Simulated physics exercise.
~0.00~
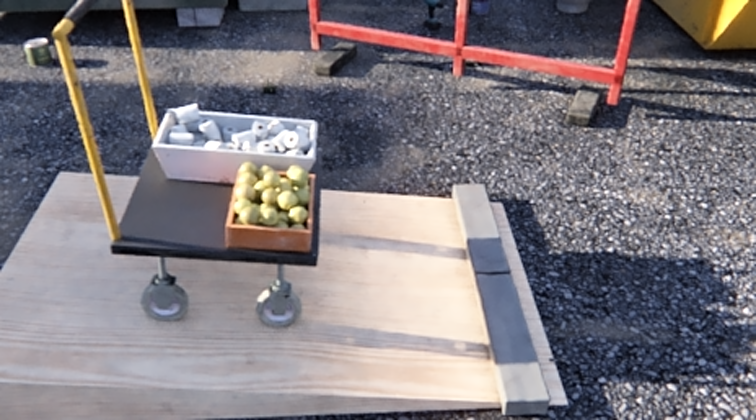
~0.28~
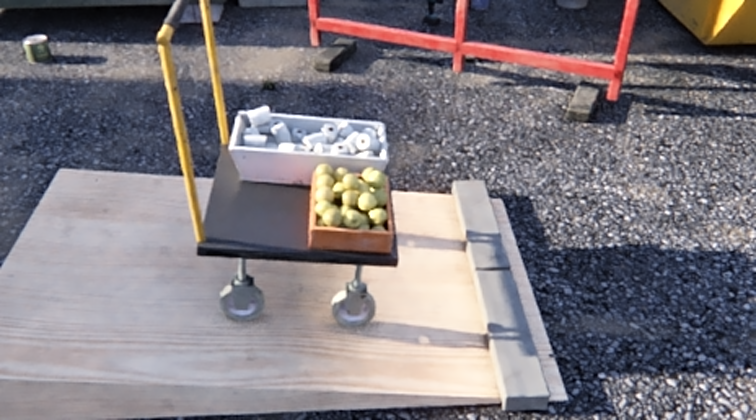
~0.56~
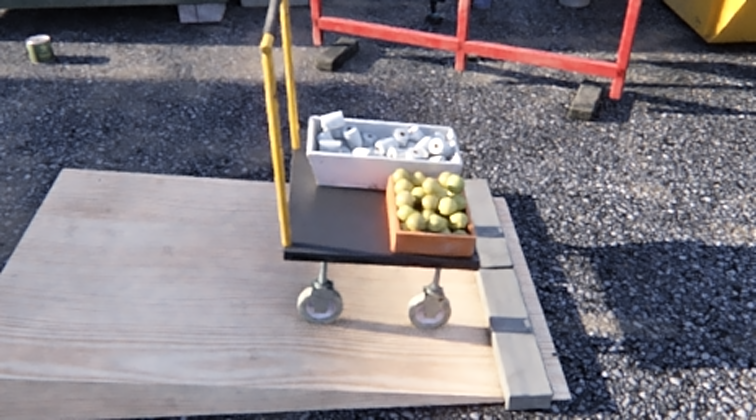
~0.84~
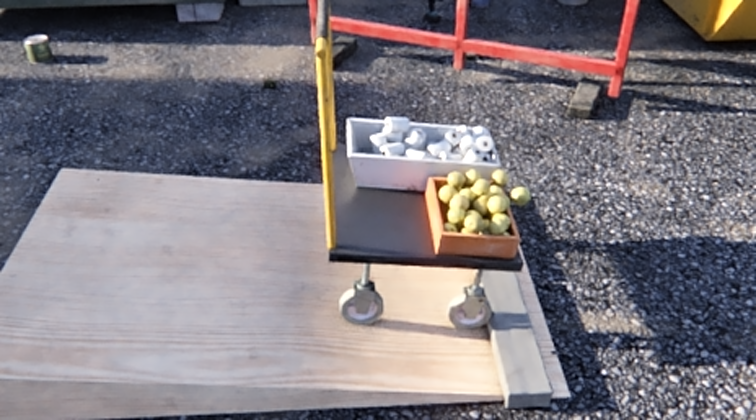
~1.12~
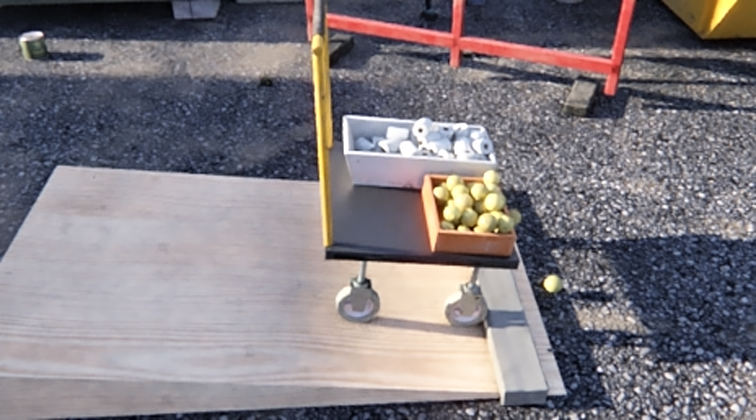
A flat goods trolley carrying a white basket of paper rolls and an orange basket of yellow apples rolled right down a wooden ramp and stopped at the kerb, where one apple flew off and dropped beside the ramp while the baskets stayed put.
